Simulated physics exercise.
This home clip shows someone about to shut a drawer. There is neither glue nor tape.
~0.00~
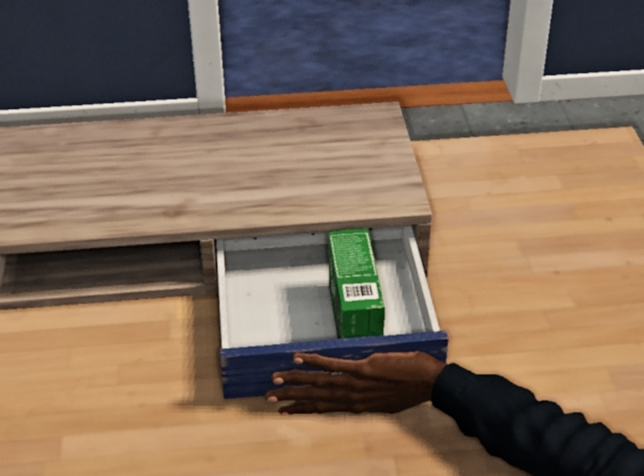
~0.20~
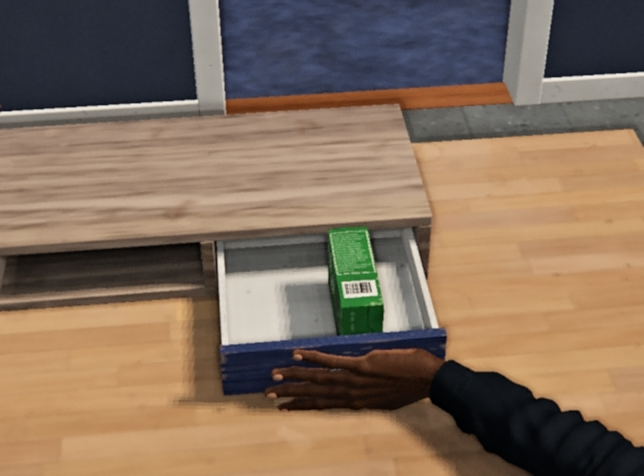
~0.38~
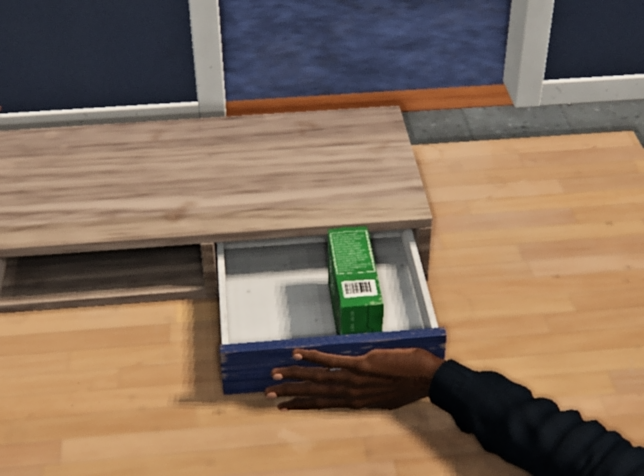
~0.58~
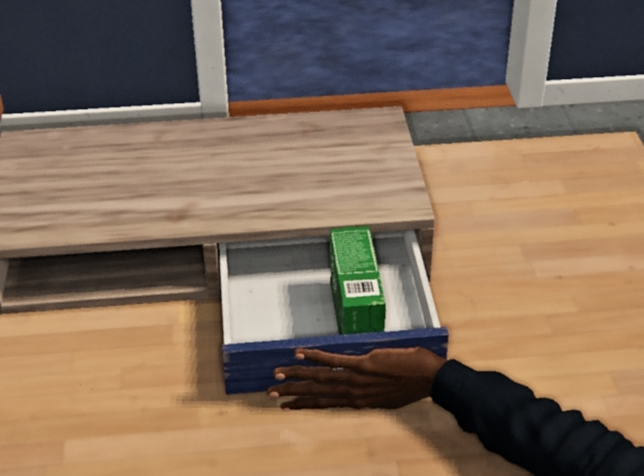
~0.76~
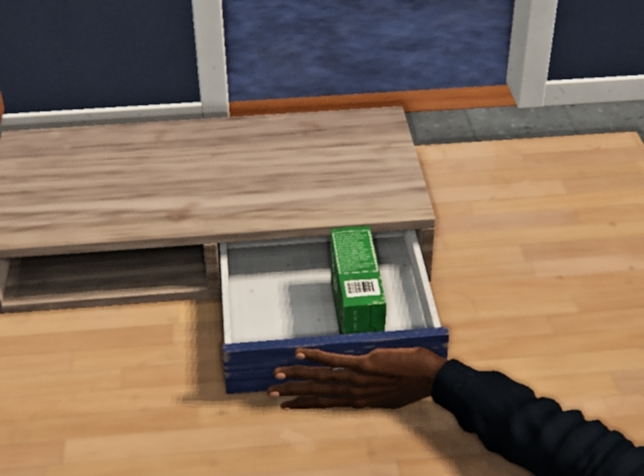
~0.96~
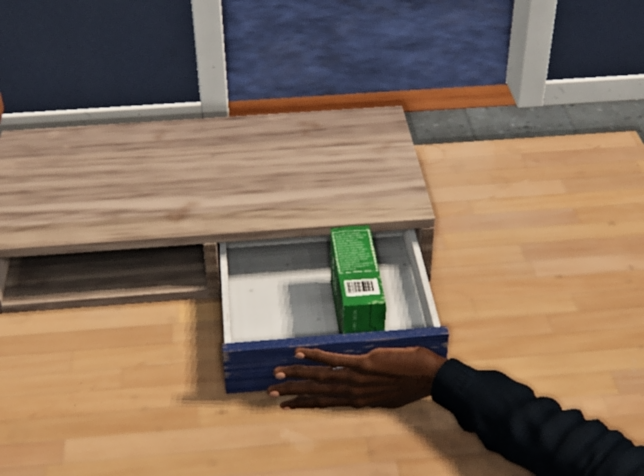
The clip opens on a wide-open drawer with a blue front, holding a green packet, below a wooden chest top, while a dark-sleeved arm reaches in from the right with its hand at the drawer front. The view shifts very slightly, and the hand, drawer and packet stay almost still throughout.
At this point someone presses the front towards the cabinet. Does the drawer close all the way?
No.
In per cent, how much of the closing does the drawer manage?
15 in a hundred, roughly.
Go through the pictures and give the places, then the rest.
Drawer (323, 297) wide open; green packet (355, 296), in the first frame.
Drawer (323, 295) wide open; chest (206, 202), in the second frame.
Drawer (323, 294) wide open; green packet (354, 293), in the third frame.
Drawer (325, 294) wide open; chest (209, 204), in the fourth frame.
Drawer (325, 294) wide open; green packet (357, 292), in the fifth frame.
Drawer (325, 293) wide open; chest (209, 204), in the sixth frame.
Around 1.18 s, drawer starting in.
Around 1.78 s, drawer stopped, still ajar.
Finally (2.4 s), the drawer jams.
